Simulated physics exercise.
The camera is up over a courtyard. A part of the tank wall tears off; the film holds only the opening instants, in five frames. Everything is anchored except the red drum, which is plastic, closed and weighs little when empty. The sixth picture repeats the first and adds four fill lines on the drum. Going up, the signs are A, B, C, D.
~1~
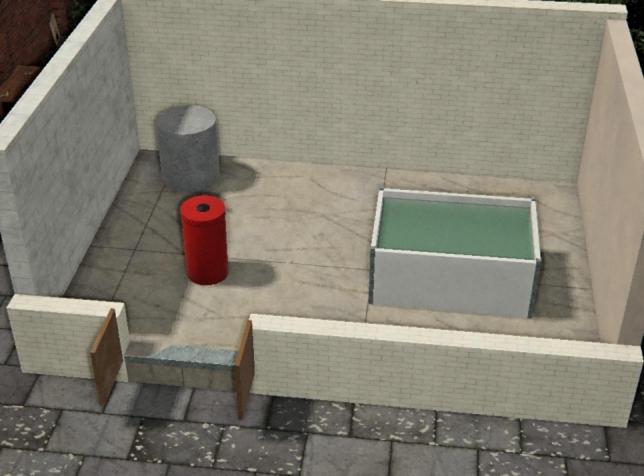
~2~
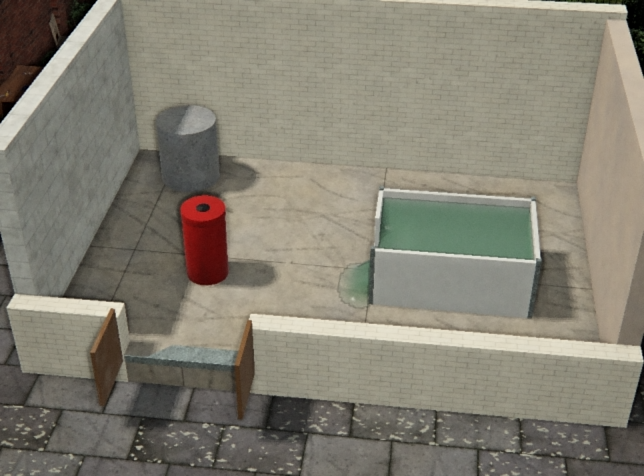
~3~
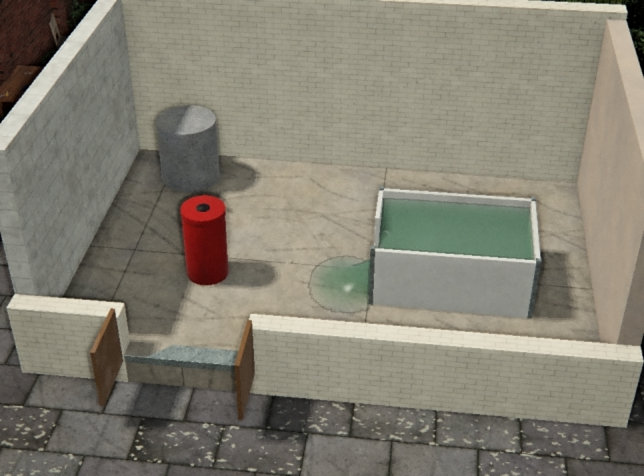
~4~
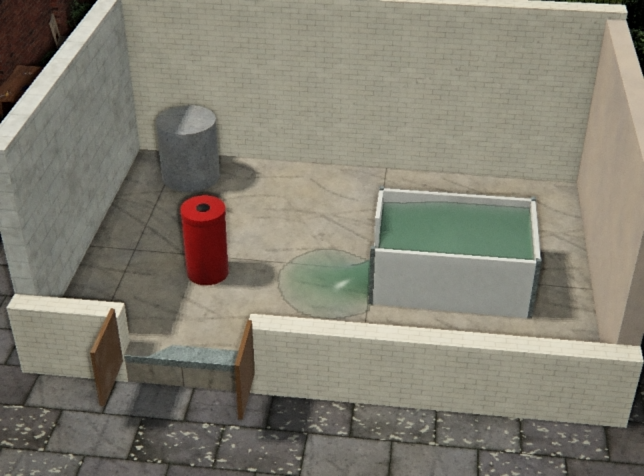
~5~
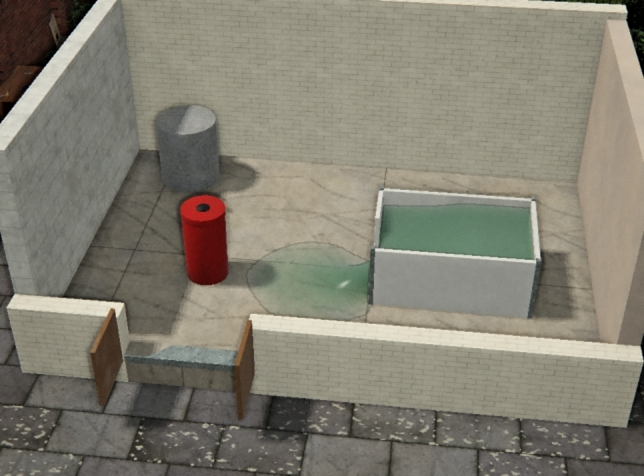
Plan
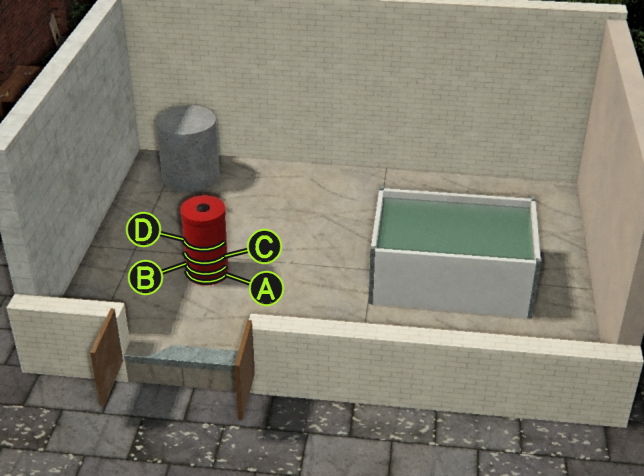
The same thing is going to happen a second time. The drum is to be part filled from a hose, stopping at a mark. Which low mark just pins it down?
Level C just does it.
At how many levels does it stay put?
Two of them.
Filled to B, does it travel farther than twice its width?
No.
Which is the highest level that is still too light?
Level B.
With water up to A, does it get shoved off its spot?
Yes, that goes wrong.
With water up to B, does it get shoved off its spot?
Yes, that goes wrong.
On the marked copy, A at (203, 281); B at (202, 273); C at (201, 263); D at (200, 249); from the bottom up A, B, C, D.
With A, it is pushed about 3 times its own width away.
With B, it is pushed about its own width away.
With C, it does not move.
With D, it does not move.
